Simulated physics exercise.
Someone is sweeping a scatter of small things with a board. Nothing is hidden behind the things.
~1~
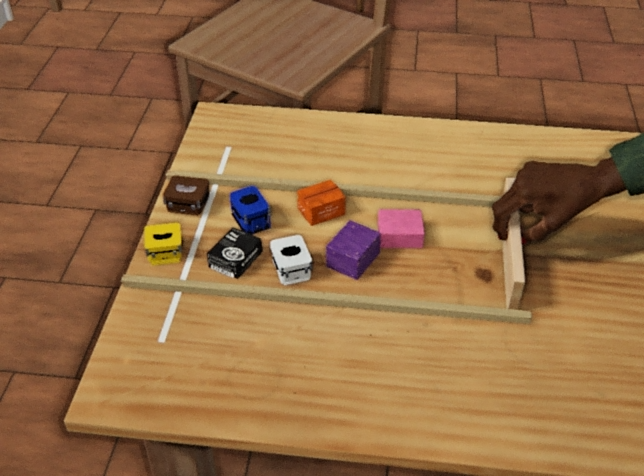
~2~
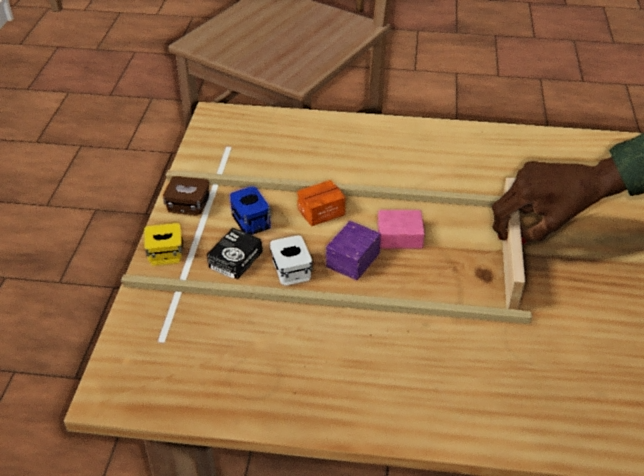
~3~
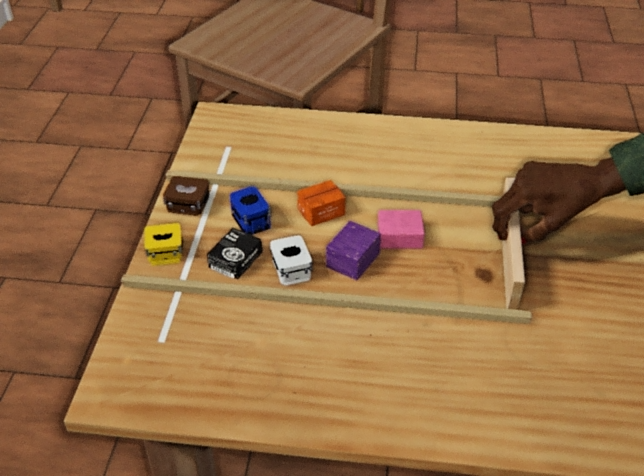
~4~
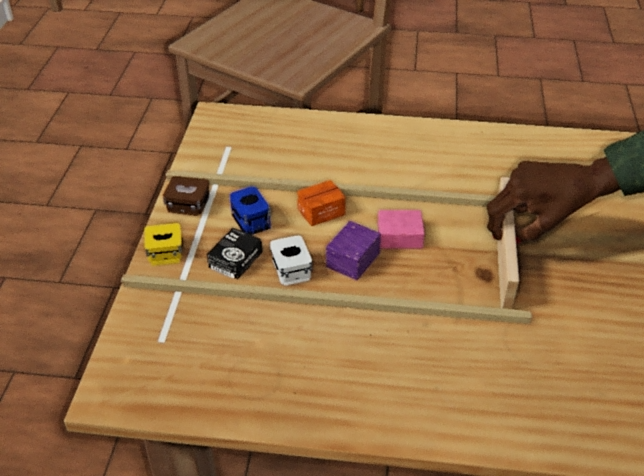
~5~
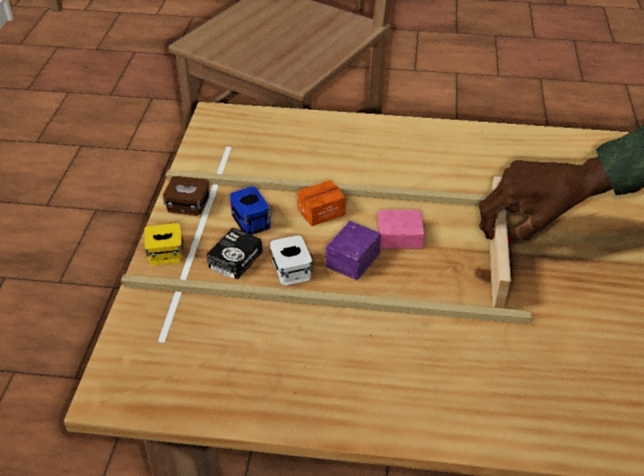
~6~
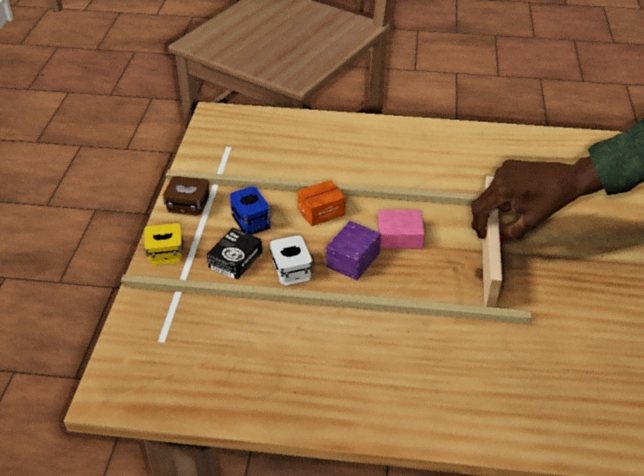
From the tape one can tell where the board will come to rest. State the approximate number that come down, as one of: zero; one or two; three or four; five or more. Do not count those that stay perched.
So the count of drops is three to four.
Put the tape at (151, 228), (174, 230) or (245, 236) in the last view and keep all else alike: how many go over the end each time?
It would be 8, then 5, then 1.
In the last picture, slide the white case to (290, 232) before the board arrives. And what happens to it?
In the end the white case ends up on top.
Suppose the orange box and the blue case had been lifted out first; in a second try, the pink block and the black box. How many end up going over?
The answer is 3 and then 2.
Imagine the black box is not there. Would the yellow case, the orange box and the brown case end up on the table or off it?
The yellow case goes down; the orange box stays put; the brown case goes down.
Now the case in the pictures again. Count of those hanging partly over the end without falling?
The count would be 1.
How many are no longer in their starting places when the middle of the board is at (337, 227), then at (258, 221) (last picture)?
The first count is 4, and then it's 8.
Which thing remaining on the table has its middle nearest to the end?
Answer: The white case.
A little later, none off yet; yellow case at rest near (164, 244); brown case at rest near (187, 197); black box at rest near (235, 253).
When it is over, the number that fall off is three or four; down, blue case, black box, brown case and yellow case.
